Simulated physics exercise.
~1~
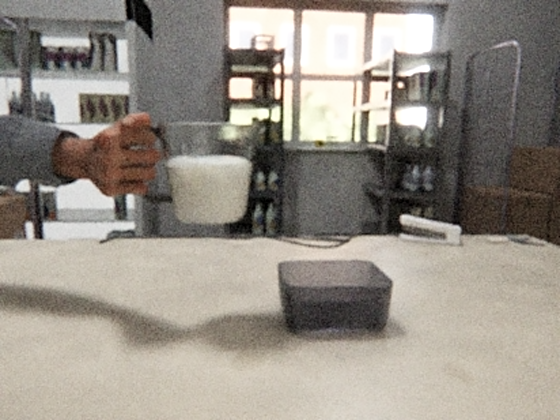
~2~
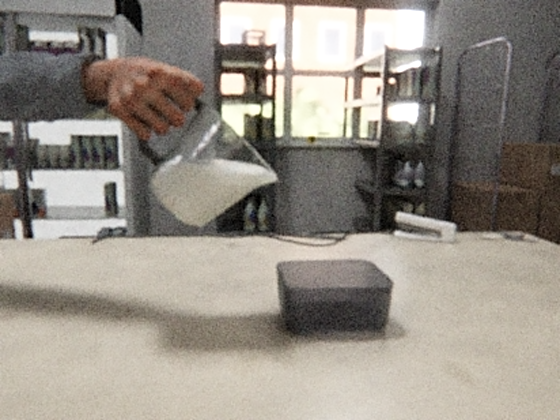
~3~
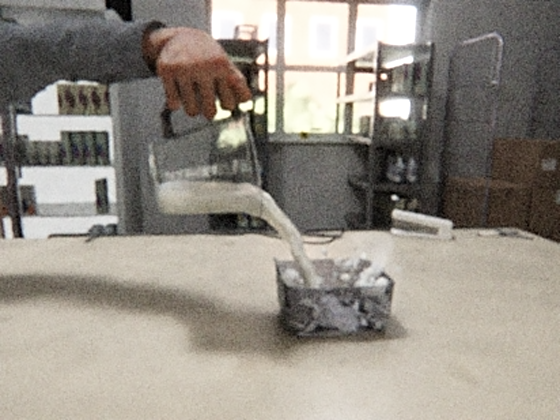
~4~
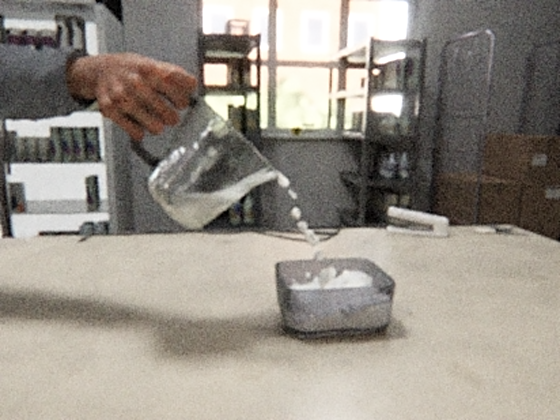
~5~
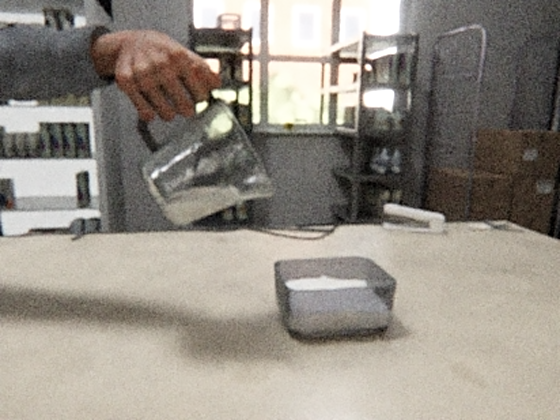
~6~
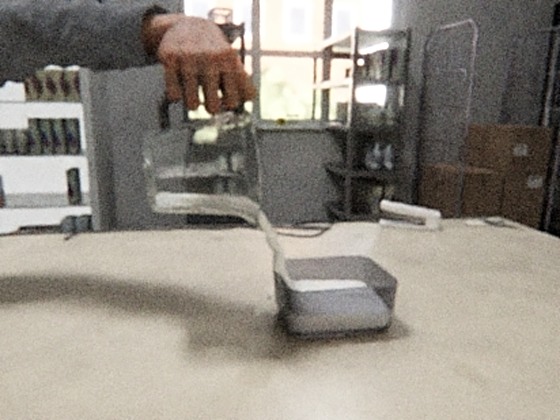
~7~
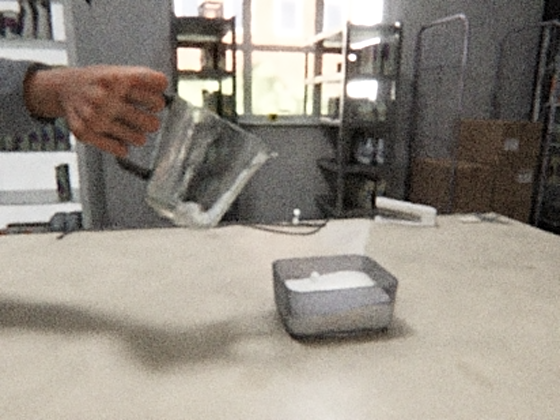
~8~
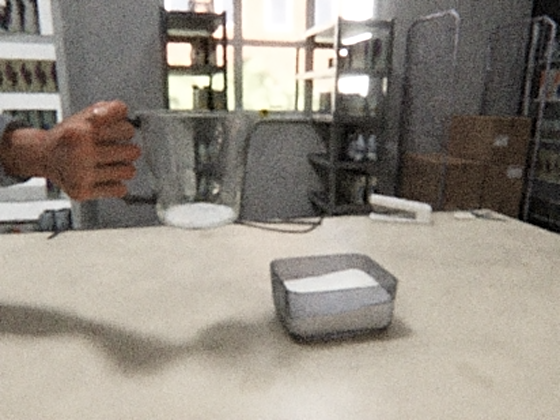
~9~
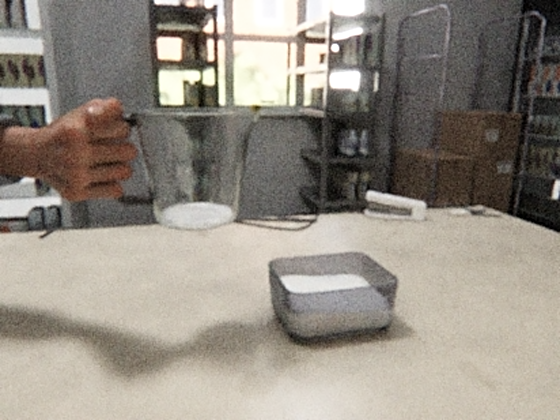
A hand tips a glass jug twice, pouring milk into a small box, then levels it.
